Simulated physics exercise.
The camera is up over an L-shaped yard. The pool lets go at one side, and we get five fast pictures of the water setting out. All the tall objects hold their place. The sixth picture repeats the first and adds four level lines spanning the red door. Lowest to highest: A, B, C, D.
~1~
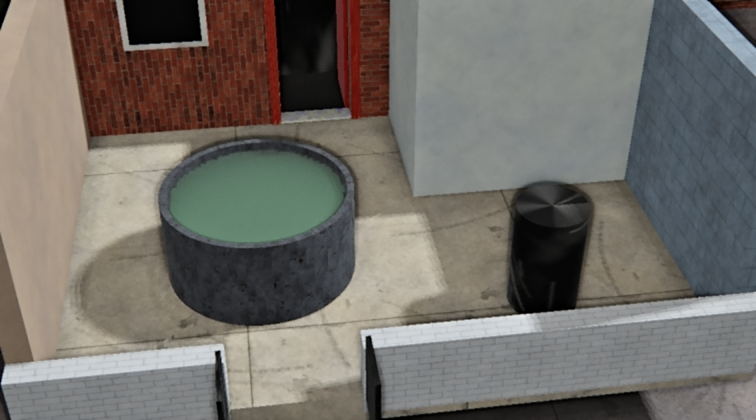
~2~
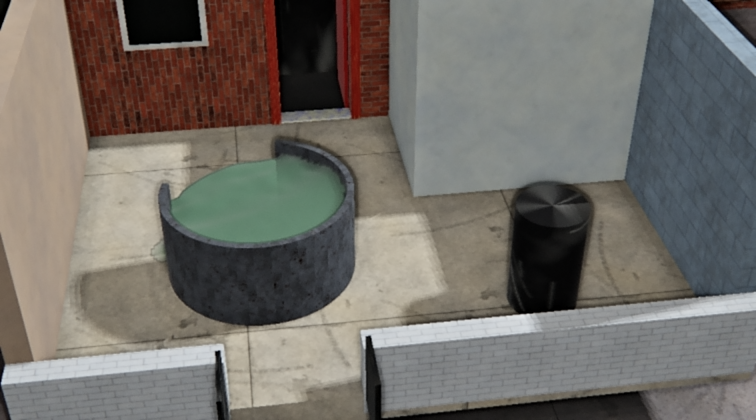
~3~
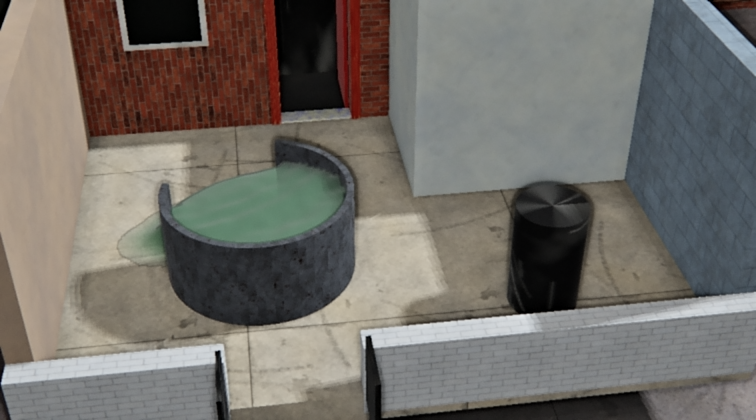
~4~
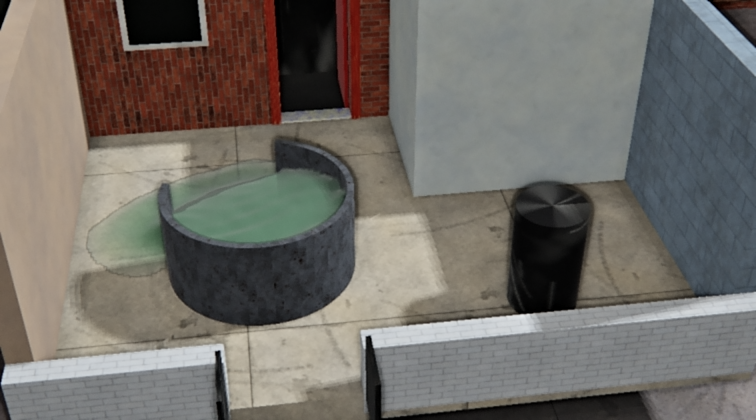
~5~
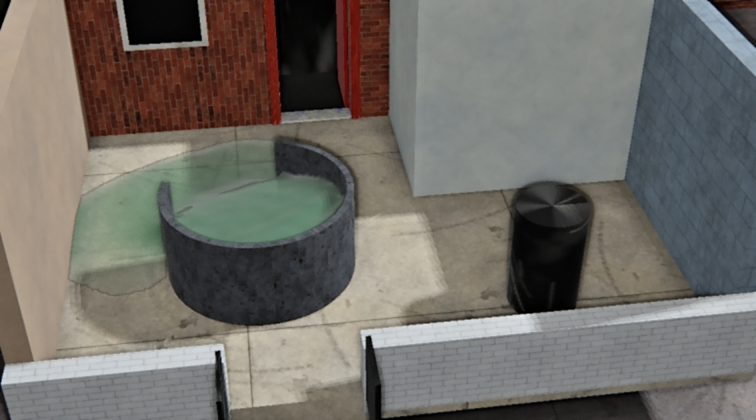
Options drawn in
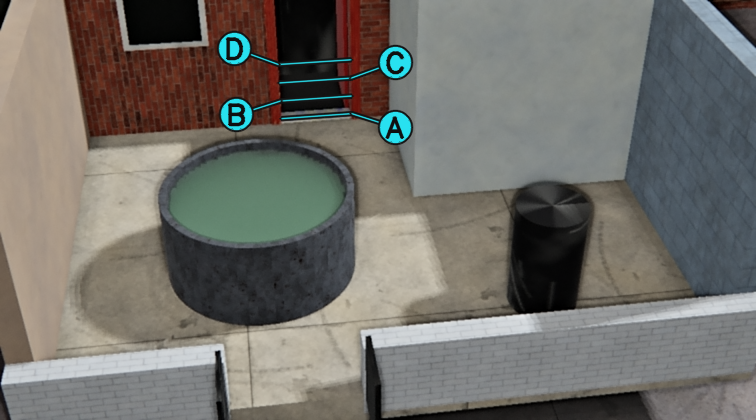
At first, green water sits still in a round dark stone pool in a walled yard, near a red doorway and a black cylinder. Then the back left part of the pool's wall is gone, and the water pours out through the gap, spreading across the paving toward the left wall as the level inside drops.
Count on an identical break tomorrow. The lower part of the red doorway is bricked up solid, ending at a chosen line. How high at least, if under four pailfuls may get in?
Use line B.
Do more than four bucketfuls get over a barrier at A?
Yes, it does.
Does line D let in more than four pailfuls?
No.
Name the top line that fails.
The answer is A.
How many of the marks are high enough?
Three of them.
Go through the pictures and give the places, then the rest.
In the first frame, water in the pool at rest, its middle at (257, 196); foot of the red doorway at (317, 121); open gate at (292, 333).
In the second frame, water covers 2 % of the ground, its front hidden from here.
In the third frame, 6 % of the ground under water, visible out to (136, 251).
In the fourth frame, 12 % of the ground under water, visible out to (102, 243).
In the fifth frame, 22 % of the ground under water, visible out to (292, 147).
In cyan, A at (316, 116); B at (316, 98); C at (315, 80); D at (314, 62); from the bottom up A, B, C, D.
If A is chosen, about 13 bucketfuls get in.
If B is chosen, nothing gets over.
If C is chosen, nothing gets over.
If D is chosen, nothing gets over.
